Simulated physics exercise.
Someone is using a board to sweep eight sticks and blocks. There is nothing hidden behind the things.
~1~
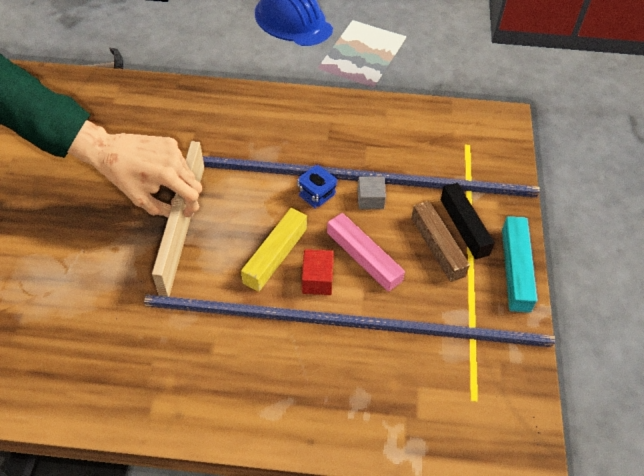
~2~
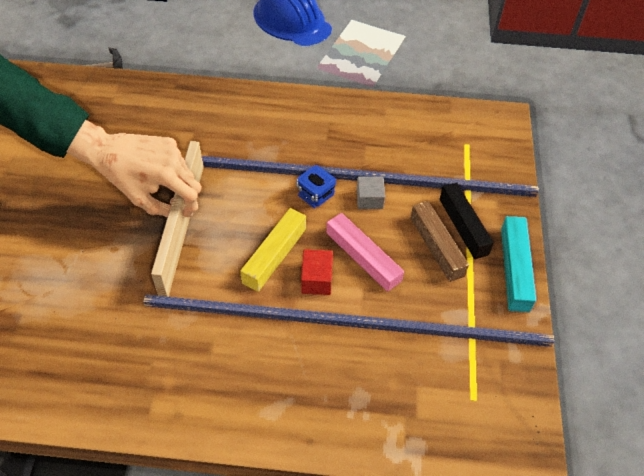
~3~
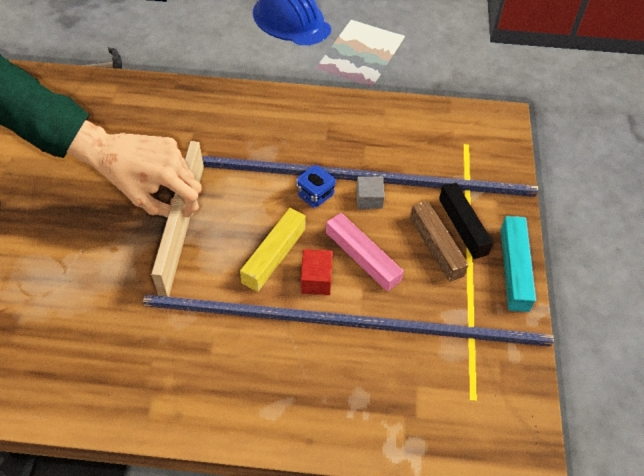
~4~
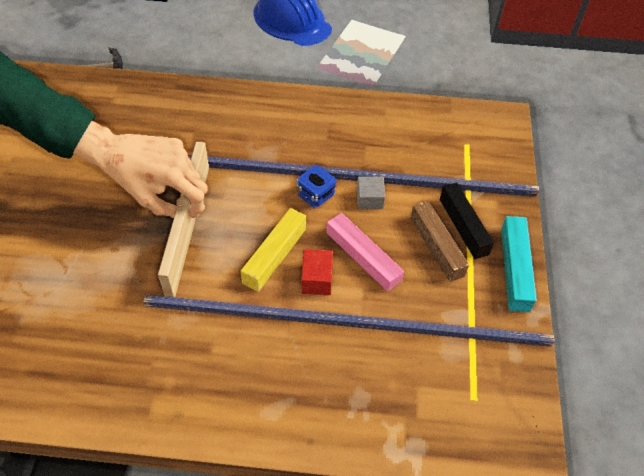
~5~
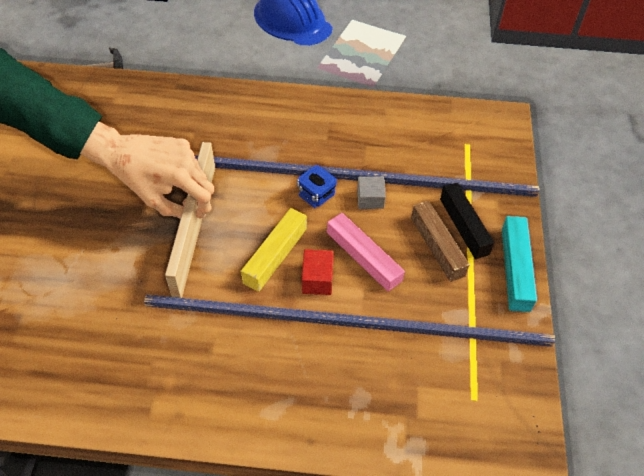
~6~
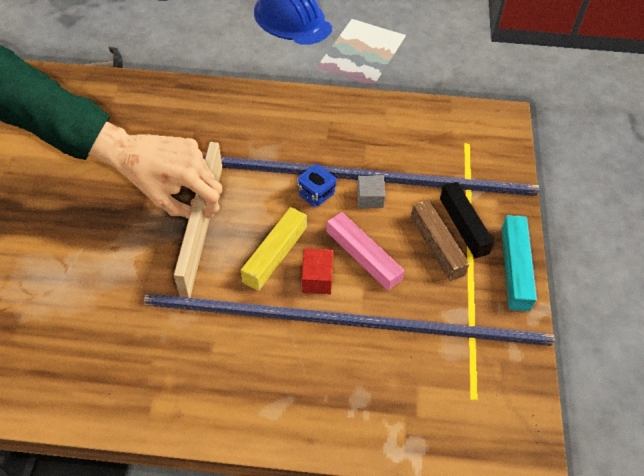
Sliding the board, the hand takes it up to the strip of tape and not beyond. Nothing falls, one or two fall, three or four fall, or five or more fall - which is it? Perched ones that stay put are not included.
I expect only one or a pair of them will drop off.
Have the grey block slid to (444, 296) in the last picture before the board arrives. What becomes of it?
Result: It does not come off.
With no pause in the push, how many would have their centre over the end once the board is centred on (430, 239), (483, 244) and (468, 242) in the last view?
Respectively, 0, 2 and 1.
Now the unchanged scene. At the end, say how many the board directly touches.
Well, it touches 2.
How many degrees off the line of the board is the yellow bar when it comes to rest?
Angle: Roughly 0 degrees.
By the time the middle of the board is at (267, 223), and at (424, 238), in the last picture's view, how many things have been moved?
At the first spot the count is 1, and at the second it is 8.
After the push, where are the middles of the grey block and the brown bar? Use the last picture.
Roughly (512, 198); the other one roughly (529, 243).
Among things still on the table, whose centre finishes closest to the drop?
That's the black stick.
Early on, none off yet; turquoise stick at rest near (518, 262); black stick at rest near (466, 219); brown bar at rest near (439, 239).
A while later, none off yet; turquoise stick at rest near (518, 262); black stick at rest near (469, 220); brown bar travelled a little near (450, 239).
Finally, the number that fall off is one or two; lost, turquoise stick.
